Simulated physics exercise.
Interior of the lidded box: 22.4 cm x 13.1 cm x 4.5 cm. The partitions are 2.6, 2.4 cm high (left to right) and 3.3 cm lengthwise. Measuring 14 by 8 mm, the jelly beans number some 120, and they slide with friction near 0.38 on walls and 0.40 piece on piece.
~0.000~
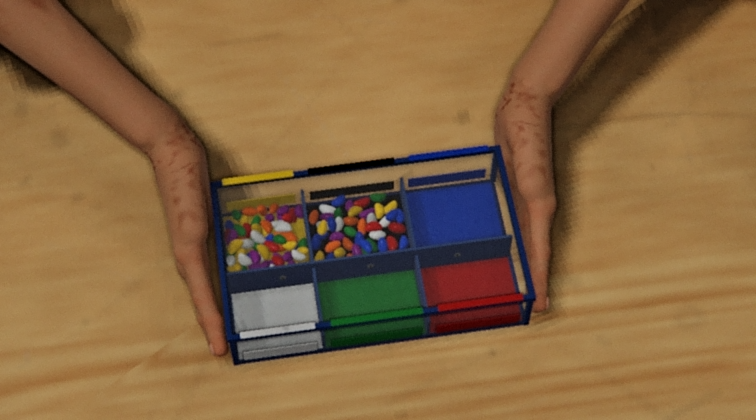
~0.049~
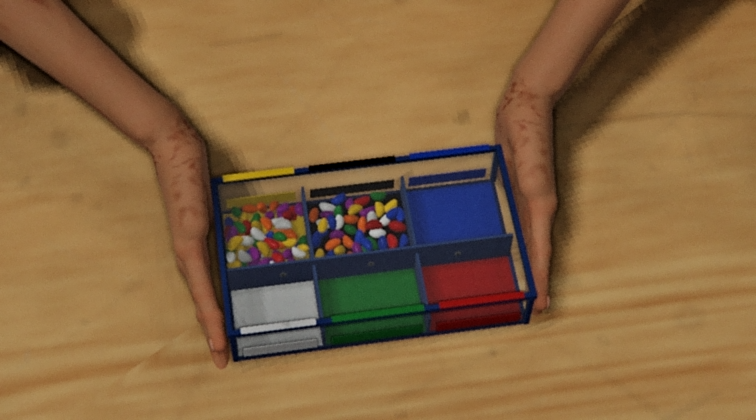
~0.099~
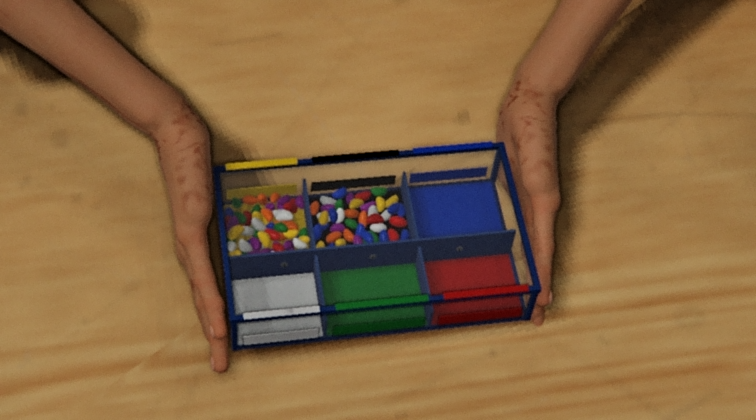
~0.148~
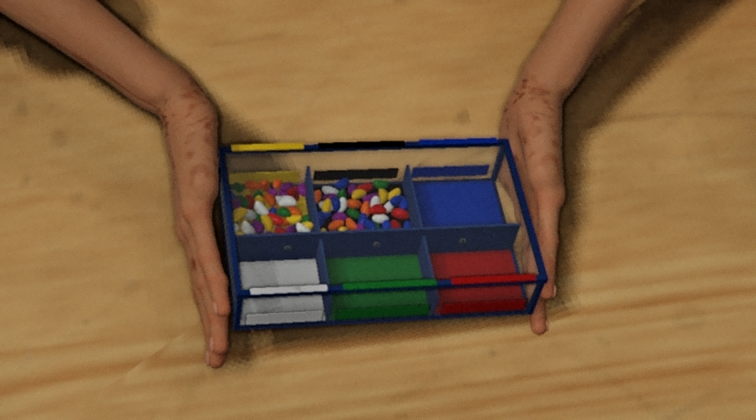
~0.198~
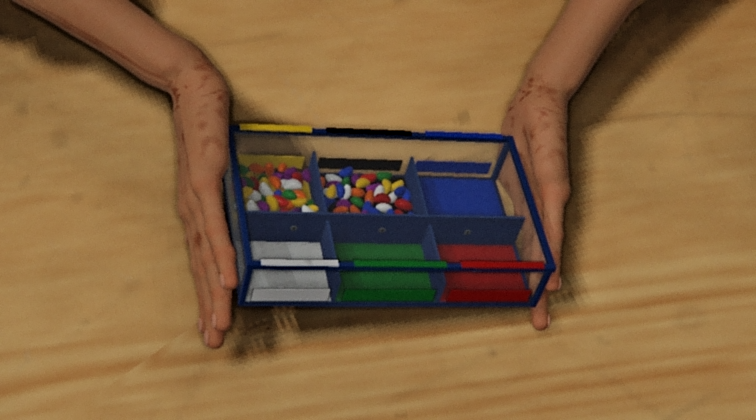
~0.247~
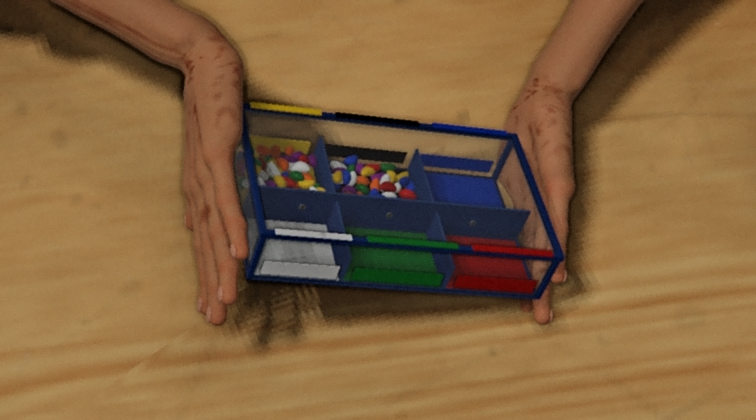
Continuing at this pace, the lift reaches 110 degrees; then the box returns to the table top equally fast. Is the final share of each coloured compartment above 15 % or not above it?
Red compartment - not above; blue compartment - above; green compartment - not above; yellow compartment - above; white compartment - not above; black compartment - above.
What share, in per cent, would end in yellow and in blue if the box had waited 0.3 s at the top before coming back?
Then, in per cent: Yellow 25, blue 35.
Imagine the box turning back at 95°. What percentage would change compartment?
Roughly 55 percent would.
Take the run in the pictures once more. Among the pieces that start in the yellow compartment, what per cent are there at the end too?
Something like 50 in a hundred.
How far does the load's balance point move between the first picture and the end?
I'd put it at close to 7.5 cm.
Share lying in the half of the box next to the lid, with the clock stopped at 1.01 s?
Roughly 70 per cent.
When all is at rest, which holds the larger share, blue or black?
That would be the blue compartment.
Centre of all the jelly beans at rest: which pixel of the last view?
About (399, 210).
After 1.01 s, tilt 109 degrees; blue 25 %, yellow 35 %, black 40 %.
After 1.52 s, tilt 48 degrees; blue 50 %, yellow 25 %, black 25 %.
Then, at 2.10 s, tilt 0 degrees; blue 50 %, yellow 25 %, black 25 %.
At rest (2.5 s), red 0 %, blue 50 %, green 0 %, yellow 25 %, white 0 %, black 25 %.
